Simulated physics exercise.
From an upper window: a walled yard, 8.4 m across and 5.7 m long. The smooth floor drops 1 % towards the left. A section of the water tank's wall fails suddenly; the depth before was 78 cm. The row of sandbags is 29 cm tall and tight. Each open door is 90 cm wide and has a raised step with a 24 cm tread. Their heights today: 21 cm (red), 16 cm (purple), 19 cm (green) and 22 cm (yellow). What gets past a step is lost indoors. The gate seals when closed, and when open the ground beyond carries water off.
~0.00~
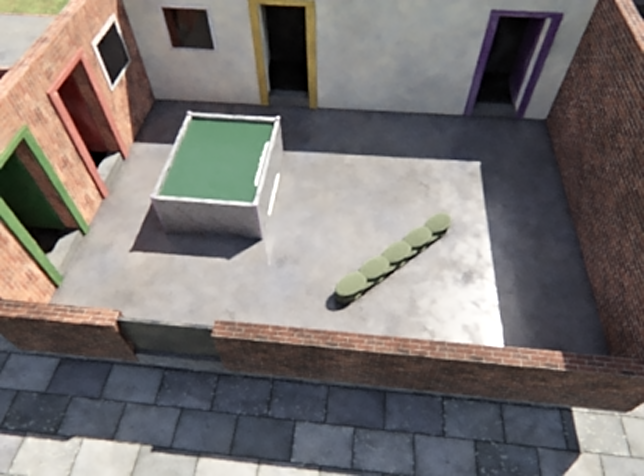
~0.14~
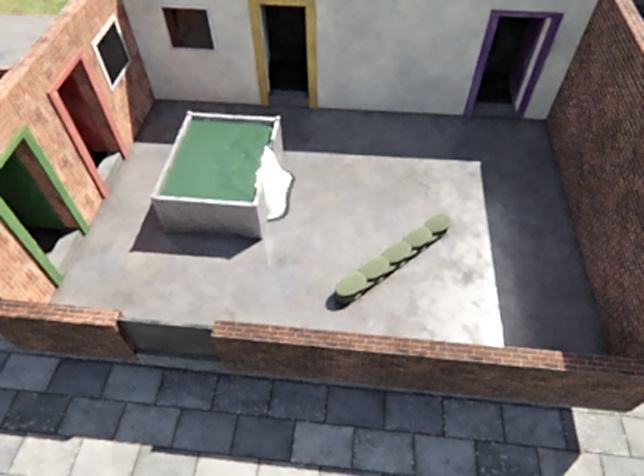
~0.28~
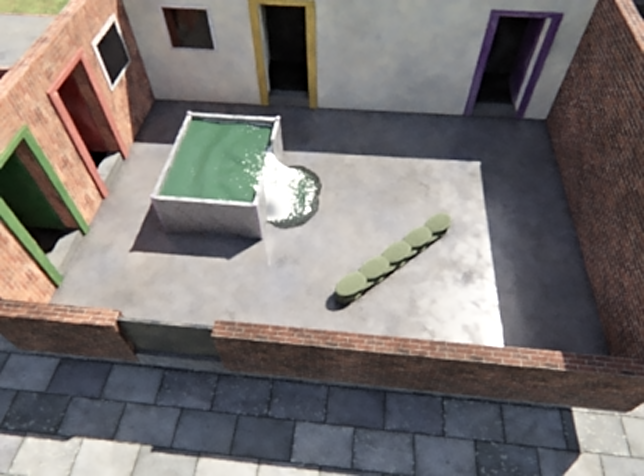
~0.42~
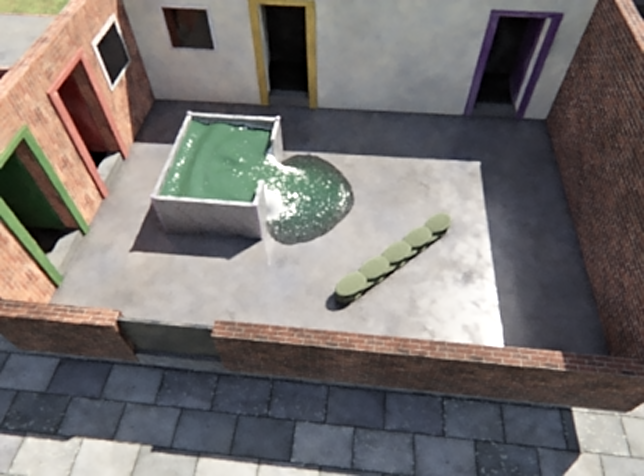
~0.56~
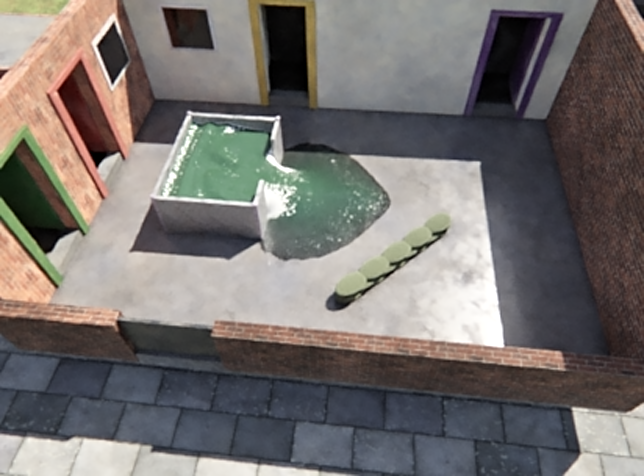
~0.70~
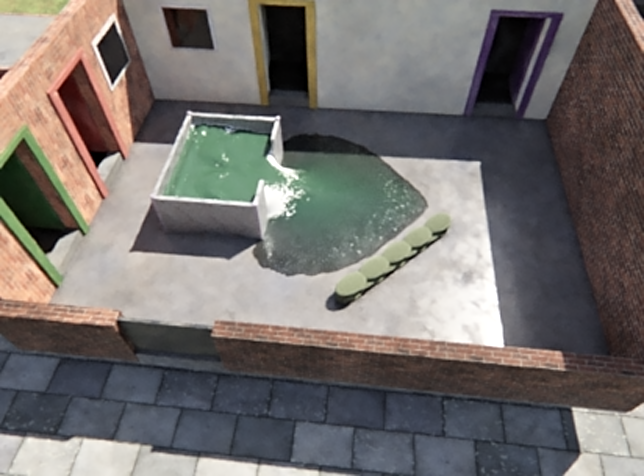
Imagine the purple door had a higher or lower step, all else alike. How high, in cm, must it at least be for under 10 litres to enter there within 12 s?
It would have to be roughly 22 cm high.
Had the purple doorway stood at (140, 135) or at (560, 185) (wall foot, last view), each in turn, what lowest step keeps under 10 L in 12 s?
About 9.0 and 20 cm.
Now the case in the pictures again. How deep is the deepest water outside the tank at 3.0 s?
Up to some 39 cm.
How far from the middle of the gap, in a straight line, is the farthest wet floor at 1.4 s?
Some 5.0 m out.
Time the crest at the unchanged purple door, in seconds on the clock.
Around 3.4 s.
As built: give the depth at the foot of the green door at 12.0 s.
Some 11.5 cm.
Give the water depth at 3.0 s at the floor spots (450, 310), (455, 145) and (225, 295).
In that order: 0, 5 and 2 cm.
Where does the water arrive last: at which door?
The red one.
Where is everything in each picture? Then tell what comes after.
In the first picture, still water, 78 cm deep, in the water tank at (220, 159); the purple door at (506, 74) is dry.
In the second picture, the front is at (284, 212), 0.3 m from the gap at (269, 184); 0.3 m2 of floor is wet, 78 cm left at the back.
In the third picture, the gap is at (269, 184), the front 0.8 m out at (311, 212); the back of the water tank holds 78 cm.
In the fourth picture, the gap is at (269, 185), the front 1.5 m out at (349, 202); the back of the water tank holds 73 cm.
In the fifth picture, water pours out at (269, 184) and has run 2.1 m, to (386, 202); about 6 cm deep outside, 66 cm at the back.
In the sixth picture, water pours out at (269, 184) and has run 2.7 m, to (420, 209); about 5 cm deep outside, 66 cm at the back; the purple door at (506, 74), 5.0 m from the gap, is still 2.8 m from the nearest water.
After 1.4 s water covers 30 % of the floor, deepest (37 cm) near (281, 195); it has not reached the purple door.
After 3.0 s water covers 45 % of the floor, deepest (39 cm) near (541, 122); 17 cm at the purple door, 0 litres in over its 16 cm step.
After 12.0 s water covers 95 % of the floor, deepest (15 cm) near (105, 197); 4 cm at the purple door, 38 litres in over its 16 cm step.
At the purple door as built, the water arrived by 2.0 s and peaked near 27 cm at 3.4 s.
With a step of 19.5 cm, 18 litres would have come in within the 12 s; with 26.5 cm, 3 litres. So under 10 litres takes about 22 cm.
